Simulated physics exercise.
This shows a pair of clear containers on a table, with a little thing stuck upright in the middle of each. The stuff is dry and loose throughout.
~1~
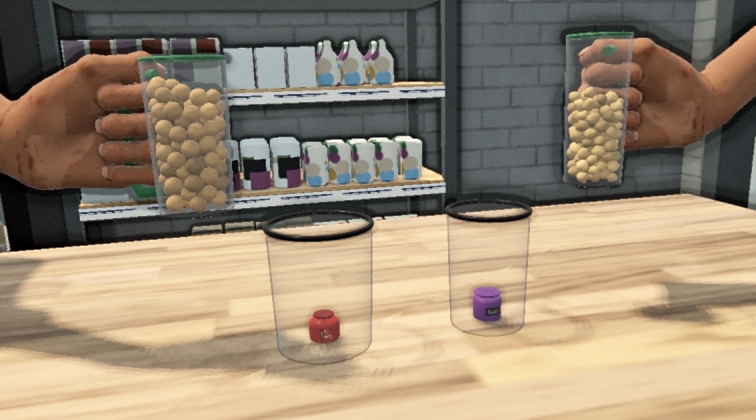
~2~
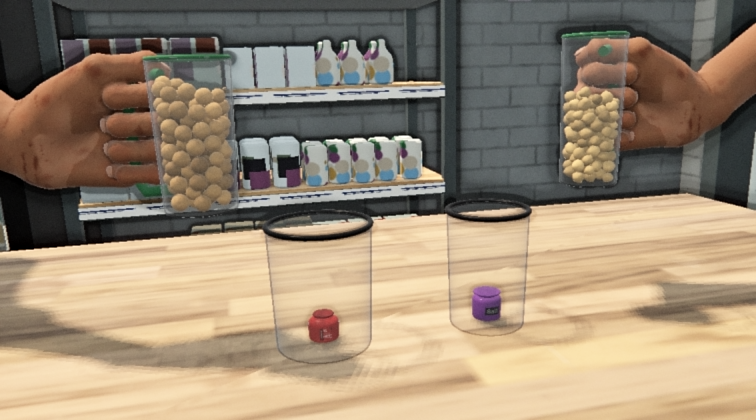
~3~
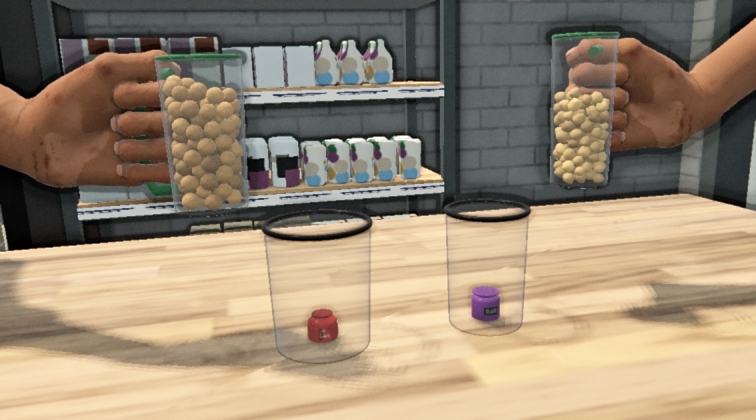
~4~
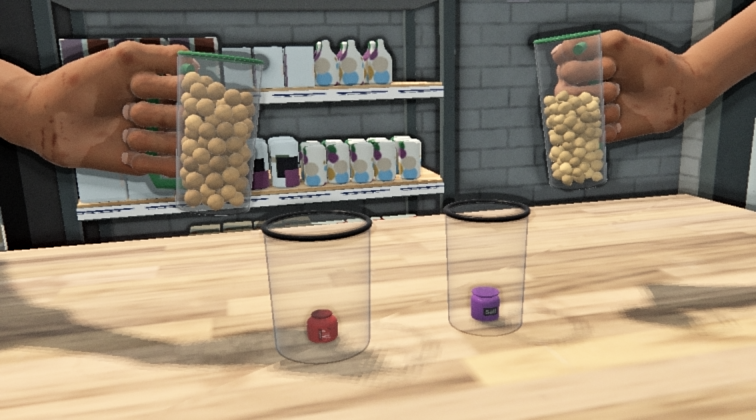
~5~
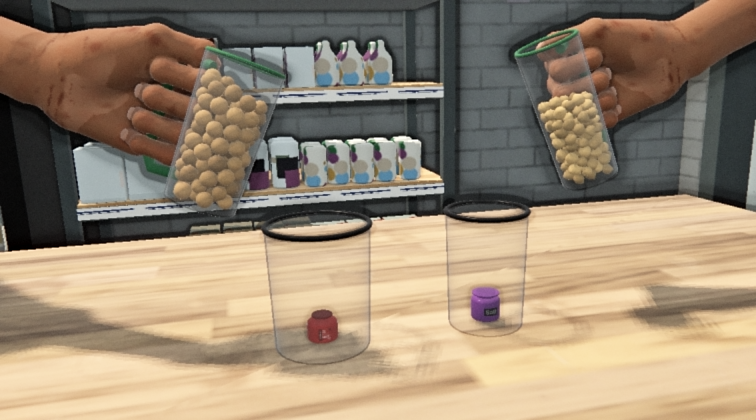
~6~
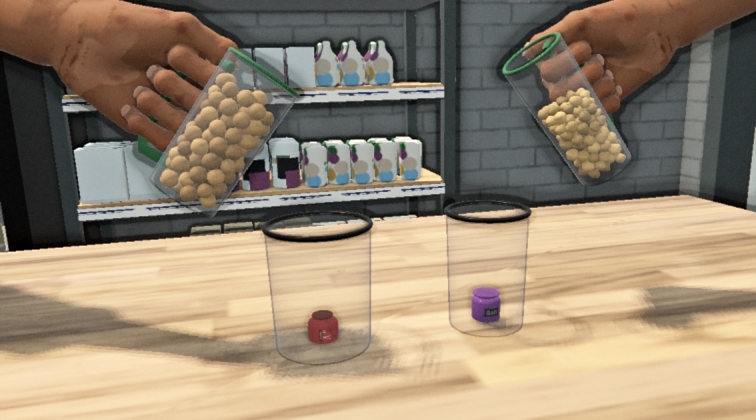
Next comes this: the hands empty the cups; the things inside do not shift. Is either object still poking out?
In the end left: I think it will be smothered completely; right: I think it will be smothered completely.
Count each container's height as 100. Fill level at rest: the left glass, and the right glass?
50 % left, 45 % right, roughly.
Then, 0.26 s past the last view, left glass empty, all of its cupful still in the cup; right glass empty, all of its cupful still in the cup.
Then, 0.60 s past the last view, left glass nearly empty, nearly all of its cupful still in the cup; right glass empty, all of its cupful still in the cup.
Then, 0.95 s past the last view, left glass a quarter full, about a third of its cupful still in the cup; right glass nearly empty, most of its cupful still in the cup.
Finally, left glass half full (surface near (321, 283)), nothing beside it; right glass half full (surface near (486, 268)), a few pieces on the table; the left thing is covered; the right thing is covered.
